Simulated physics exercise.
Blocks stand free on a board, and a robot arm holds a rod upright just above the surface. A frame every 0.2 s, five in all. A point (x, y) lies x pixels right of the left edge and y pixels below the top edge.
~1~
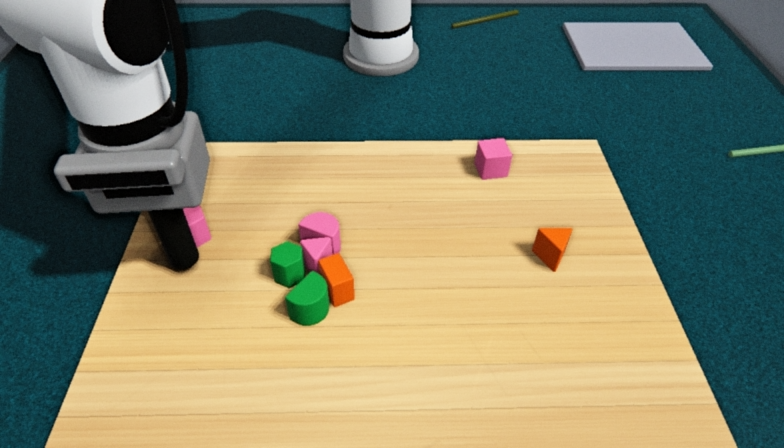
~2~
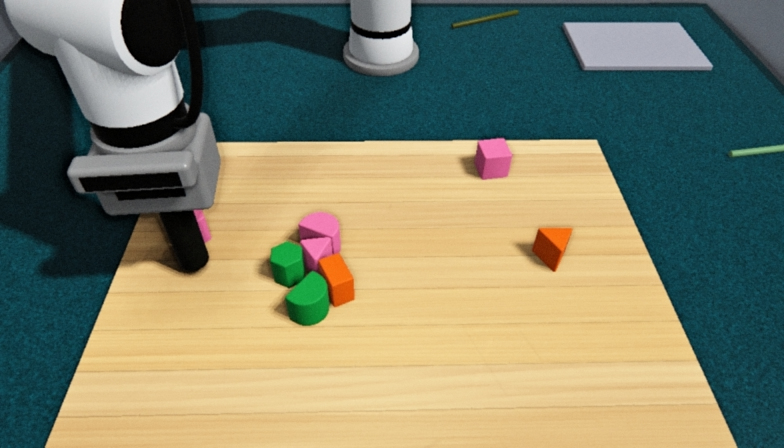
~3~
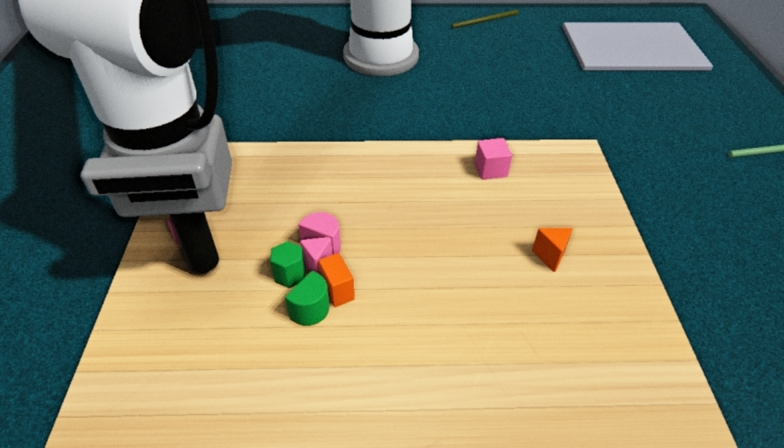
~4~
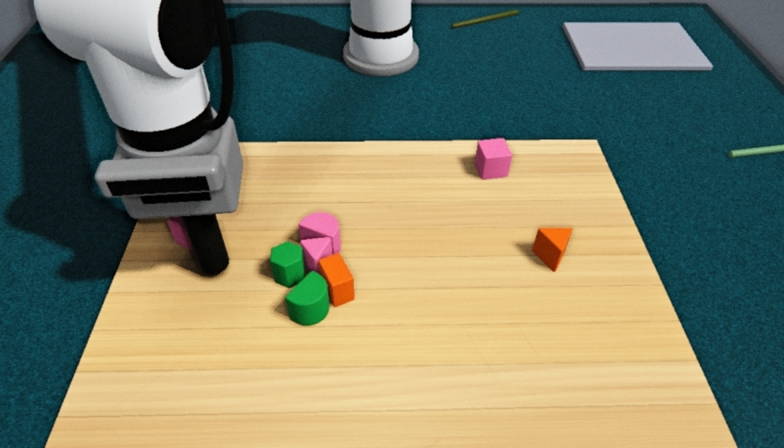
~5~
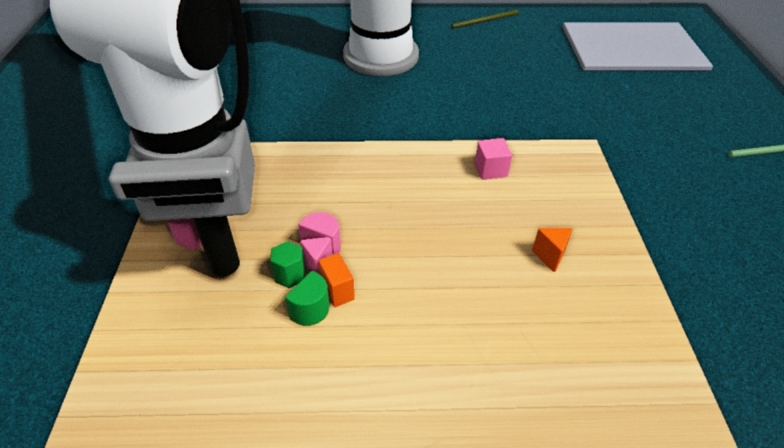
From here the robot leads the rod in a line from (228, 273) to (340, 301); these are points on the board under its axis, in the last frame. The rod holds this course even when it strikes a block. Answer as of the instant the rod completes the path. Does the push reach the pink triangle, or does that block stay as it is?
Gets moved.
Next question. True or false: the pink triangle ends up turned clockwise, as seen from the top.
My answer: False.
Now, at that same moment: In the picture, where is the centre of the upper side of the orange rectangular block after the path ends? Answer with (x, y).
The middle of its upper face will lie at (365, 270).
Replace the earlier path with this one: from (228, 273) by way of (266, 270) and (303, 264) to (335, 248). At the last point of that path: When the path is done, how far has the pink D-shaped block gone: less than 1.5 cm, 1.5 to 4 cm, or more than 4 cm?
Between 1.5 and 4 cm.
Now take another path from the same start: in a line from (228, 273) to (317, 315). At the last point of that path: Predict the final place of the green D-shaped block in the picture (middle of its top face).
When the path ends, it will be at (343, 299).
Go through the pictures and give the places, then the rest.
Rod's lower end (185, 260); green hexagonal block (286, 253); green D-shaped block (308, 289); pink triangle (316, 245); pink D-shaped block (321, 222); orange rectangular block (335, 268), in the first picture.
Rod (195, 261); blocks still, in the second picture.
Rod (205, 263); blocks still, in the third picture.
Rod (215, 265); blocks still, in the fourth picture.
Rod (226, 266); green hexagonal block (286, 253); green D-shaped block (308, 289); pink triangle (316, 245); pink D-shaped block (321, 222); orange rectangular block (335, 268), in the fifth picture.
What follows on the original path. One third of the way, rod (263, 276); green hexagonal block (290, 252).
Two thirds of the way, rod (301, 285); green hexagonal block (324, 253), turned 50° anticlockwise; green D-shaped block (311, 291); pink triangle (341, 238), turned 20° anticlockwise; pink D-shaped block (323, 220), turned 15° anticlockwise; orange rectangular block (347, 271), turned 35° clockwise.
At the end, rod (339, 295); green hexagonal block (334, 253), turned 65° anticlockwise; green D-shaped block (324, 302), turned 65° clockwise; pink triangle (347, 235), turned 35° anticlockwise; pink D-shaped block (323, 220), turned 20° anticlockwise; orange rectangular block (365, 270), turned 20° clockwise.
